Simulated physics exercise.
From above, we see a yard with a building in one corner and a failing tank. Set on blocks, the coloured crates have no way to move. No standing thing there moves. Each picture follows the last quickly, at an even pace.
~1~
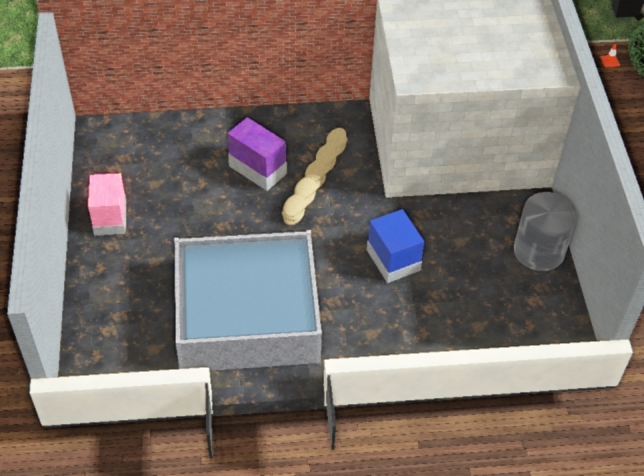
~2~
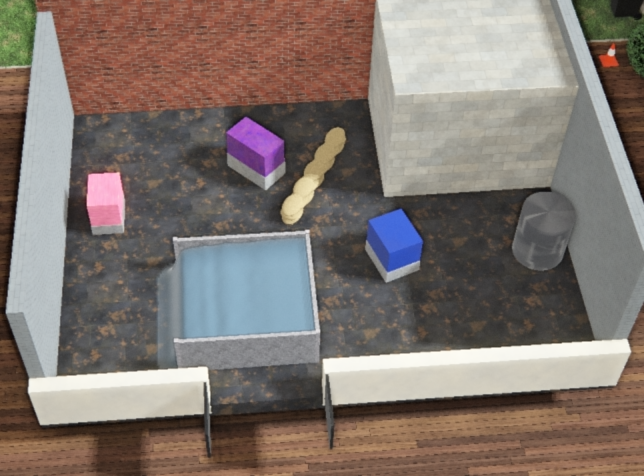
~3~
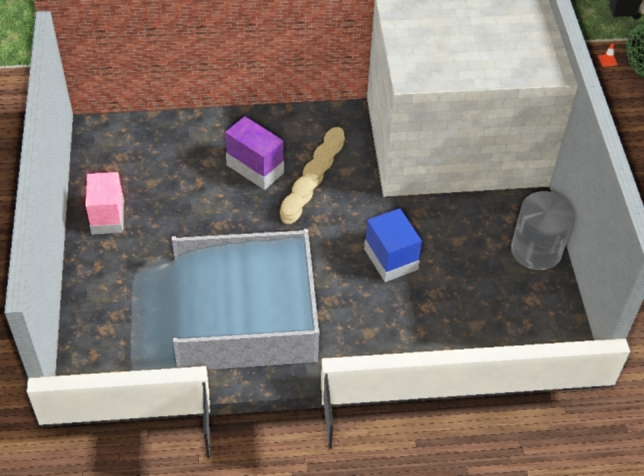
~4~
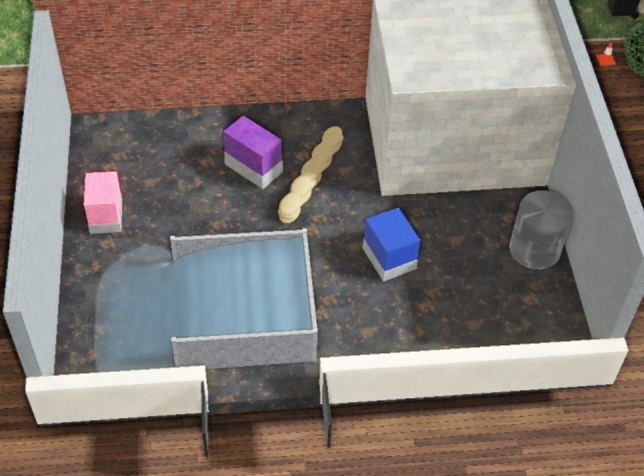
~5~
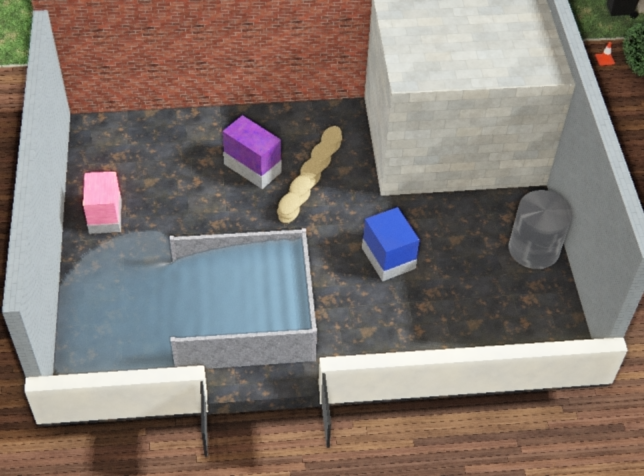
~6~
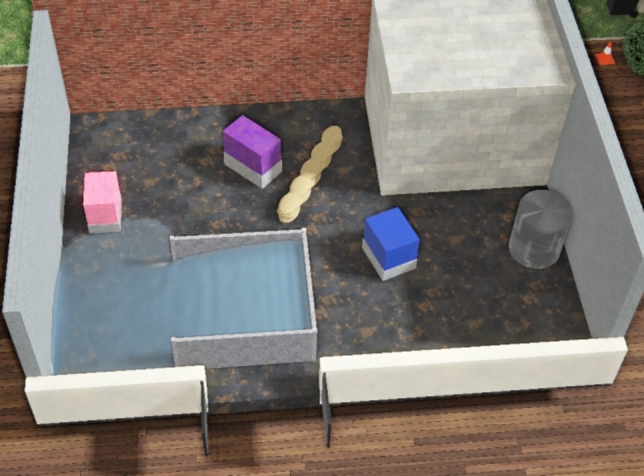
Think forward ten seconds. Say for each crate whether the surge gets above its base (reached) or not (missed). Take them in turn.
My prediction: The blue crate sits high enough, the purple crate sits high enough, the pink crate sits too low.
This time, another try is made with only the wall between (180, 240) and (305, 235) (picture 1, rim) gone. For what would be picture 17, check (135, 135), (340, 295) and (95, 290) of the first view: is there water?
Those three come out soaked, moisture-free and moisture-free, one after another.
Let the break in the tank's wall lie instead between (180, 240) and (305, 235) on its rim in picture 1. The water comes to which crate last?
The blue-painted one.
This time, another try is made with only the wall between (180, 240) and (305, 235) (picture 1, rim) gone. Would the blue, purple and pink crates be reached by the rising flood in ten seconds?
I'd expect the blue crate remains untouched, the purple crate goes wet, and the pink crate goes wet.
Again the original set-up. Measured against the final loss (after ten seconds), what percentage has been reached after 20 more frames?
Log: Around 20 %, estimated.
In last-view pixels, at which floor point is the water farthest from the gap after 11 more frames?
Close to (71, 116).
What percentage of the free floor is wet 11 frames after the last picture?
That works out to some 25 in a hundred.
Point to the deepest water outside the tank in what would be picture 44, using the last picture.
Approximate pixel: (358, 107).
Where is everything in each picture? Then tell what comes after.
Still water in the water tank at (246, 288), in the first frame.
Water pours out at (181, 310) and has run to a hidden place, in the second frame.
Water pours out at (180, 310) and has run to (158, 263), in the third frame.
Water pours out at (178, 311) and has run to (125, 258), in the fourth frame.
Water pours out at (178, 311) and has run to (82, 264), in the fifth frame.
The front is at (62, 254), out from the gap at (178, 311), in the sixth frame.
A moment on, water covers 20 % of the floor; the blue crate not reached, the purple crate not reached, the pink crate water round its plinth.
Next, water covers 25 % of the floor; the blue crate not reached, the purple crate not reached, the pink crate water round its plinth.
Then, water covers 50 % of the floor; the blue crate not reached, the purple crate water round its plinth, the pink crate water round its plinth.
Later, water covers 70 % of the floor; the blue crate water round its plinth, the purple crate water round its plinth, the pink crate water round its plinth.
In the end, water covers 90 % of the floor; the blue crate stayed above the water, the purple crate stayed above the water, the pink crate was topped.
